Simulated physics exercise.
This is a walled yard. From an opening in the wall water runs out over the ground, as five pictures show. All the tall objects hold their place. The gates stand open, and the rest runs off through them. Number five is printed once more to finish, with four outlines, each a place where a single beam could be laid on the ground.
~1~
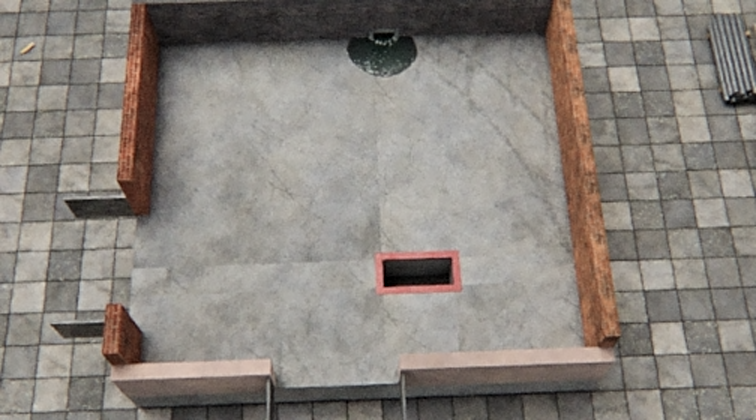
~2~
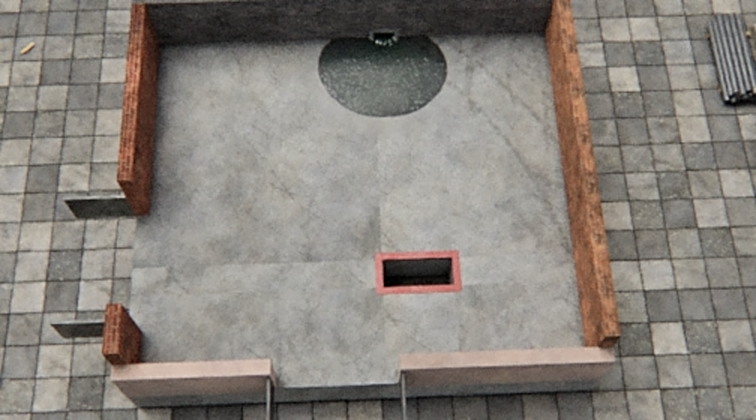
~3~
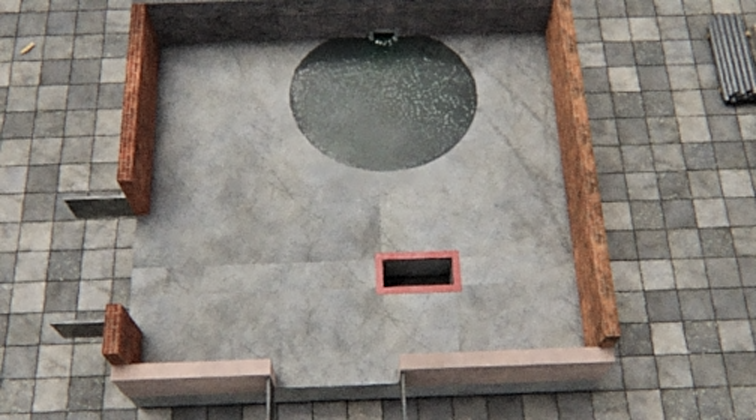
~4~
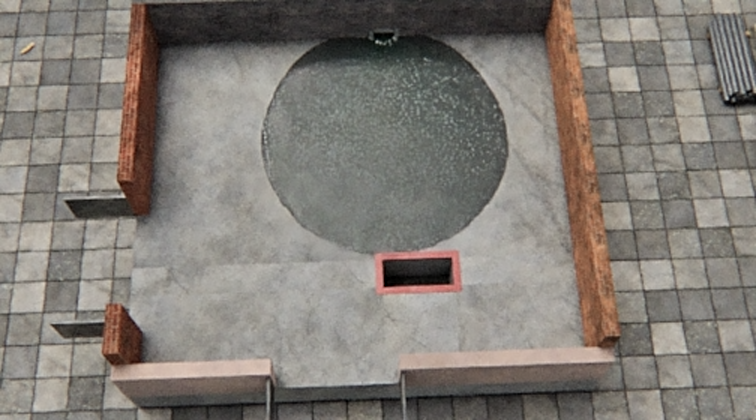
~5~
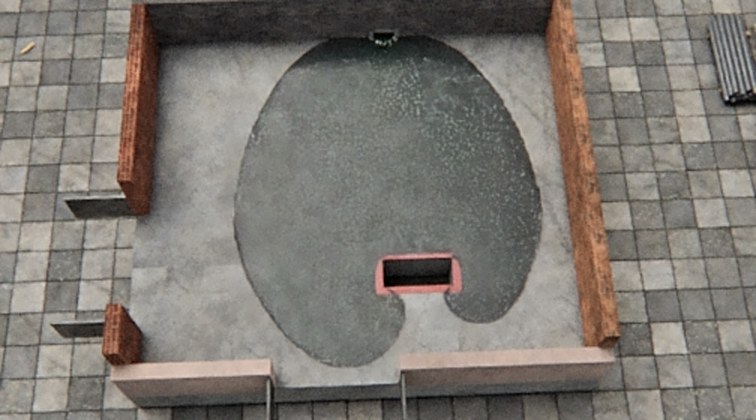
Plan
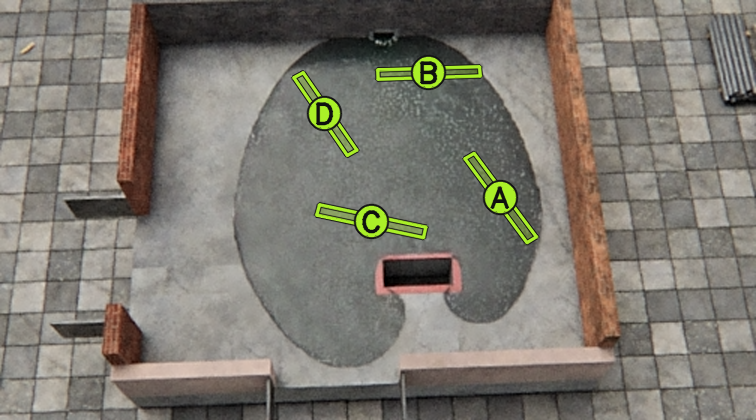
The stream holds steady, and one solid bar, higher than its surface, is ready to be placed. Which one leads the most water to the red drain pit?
Choose D.
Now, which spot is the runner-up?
That is spot A.
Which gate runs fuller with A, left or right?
More leaves on the right.
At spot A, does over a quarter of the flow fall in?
Yes.
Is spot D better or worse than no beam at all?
Better.
On the marked copy, A from (469, 156) to (531, 239); B from (377, 74) to (479, 71); C from (318, 209) to (424, 232); D from (298, 75) to (352, 152).
With A, about 35 % of the stream runs into the red drain pit, about 62 % out by the gates.
With B, about 13 % of the stream runs into the red drain pit, about 85 % out by the gates.
With C, about 12 % of the stream runs into the red drain pit, about 86 % out by the gates.
With D, about 51 % of the stream runs into the red drain pit, about 46 % out by the gates.
